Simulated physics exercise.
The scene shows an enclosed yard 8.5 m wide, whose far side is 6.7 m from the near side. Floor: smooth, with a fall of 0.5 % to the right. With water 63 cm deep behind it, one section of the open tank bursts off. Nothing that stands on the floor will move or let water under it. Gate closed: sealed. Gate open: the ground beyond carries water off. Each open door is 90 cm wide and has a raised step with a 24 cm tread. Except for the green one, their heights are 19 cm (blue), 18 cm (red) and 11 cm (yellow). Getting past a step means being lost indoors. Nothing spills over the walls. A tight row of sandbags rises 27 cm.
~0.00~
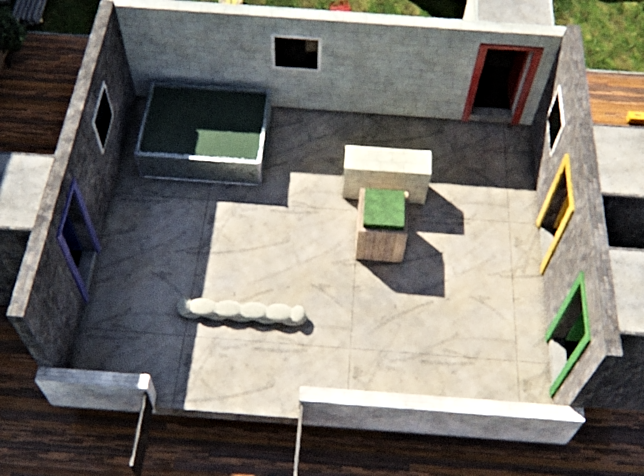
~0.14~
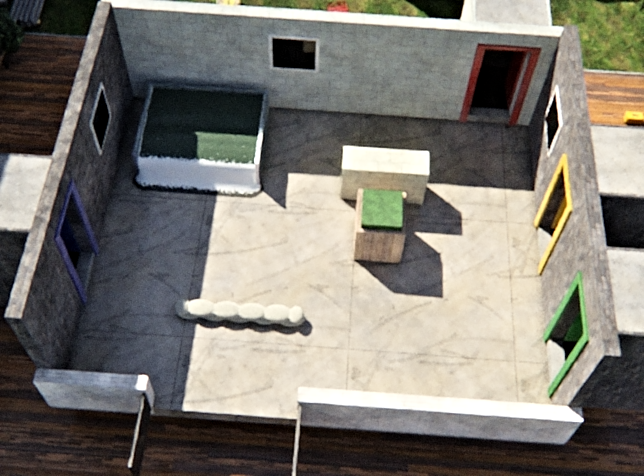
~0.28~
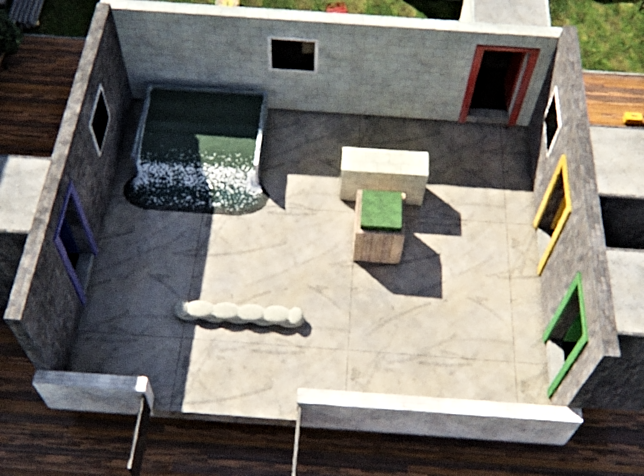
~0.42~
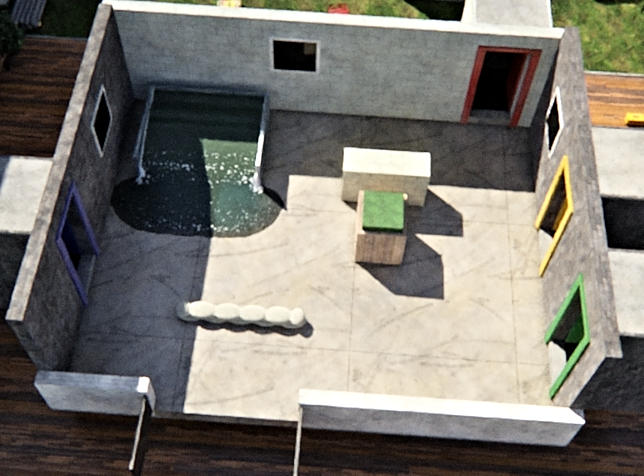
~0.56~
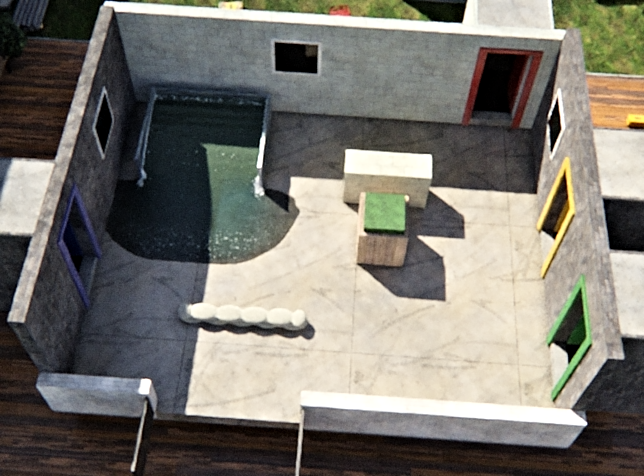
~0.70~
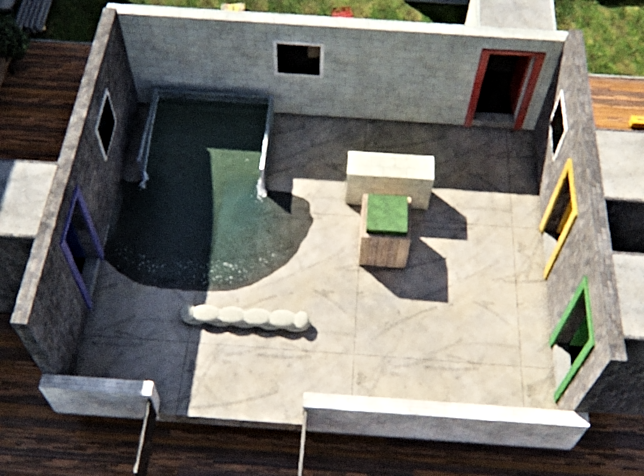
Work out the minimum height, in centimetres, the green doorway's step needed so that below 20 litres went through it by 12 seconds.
The minimum is roughly 10.5 cm.
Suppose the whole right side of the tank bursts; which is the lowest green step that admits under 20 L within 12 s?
That way, roughly 10.0 cm.
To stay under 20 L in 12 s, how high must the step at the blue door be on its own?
Blue: Roughly 10.5 cm.
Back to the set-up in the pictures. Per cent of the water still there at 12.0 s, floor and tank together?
What remains is some 86 per cent of the water.
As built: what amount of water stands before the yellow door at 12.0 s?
The depth there is around 5.5 cm.
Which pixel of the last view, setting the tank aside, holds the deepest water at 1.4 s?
(198, 310).
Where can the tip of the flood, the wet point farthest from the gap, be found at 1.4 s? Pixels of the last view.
The farthest wet point sits near (121, 397) in the last view.
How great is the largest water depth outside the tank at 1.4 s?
Max depth: Around 36 cm.
After 1.4 s water covers 30 % of the floor, deepest (36 cm) near (198, 310); it has not reached the green door.
After 3.0 s water covers 40 % of the floor, deepest (36 cm) near (80, 394); it has not reached the green door.
After 12.0 s water covers 95 % of the floor, deepest (12 cm) near (533, 130); 7 cm at the green door, 0 litres in over its 23 cm step.
At the green door as built, the water arrived by 3.8 s and peaked near 16 cm at 6.6 s.
Run again over the same 12 s with other heights there, 37 litres in over 9 cm, 9 litres over 12 cm. The limit of 20 litres is kept from about 10.5 cm up.
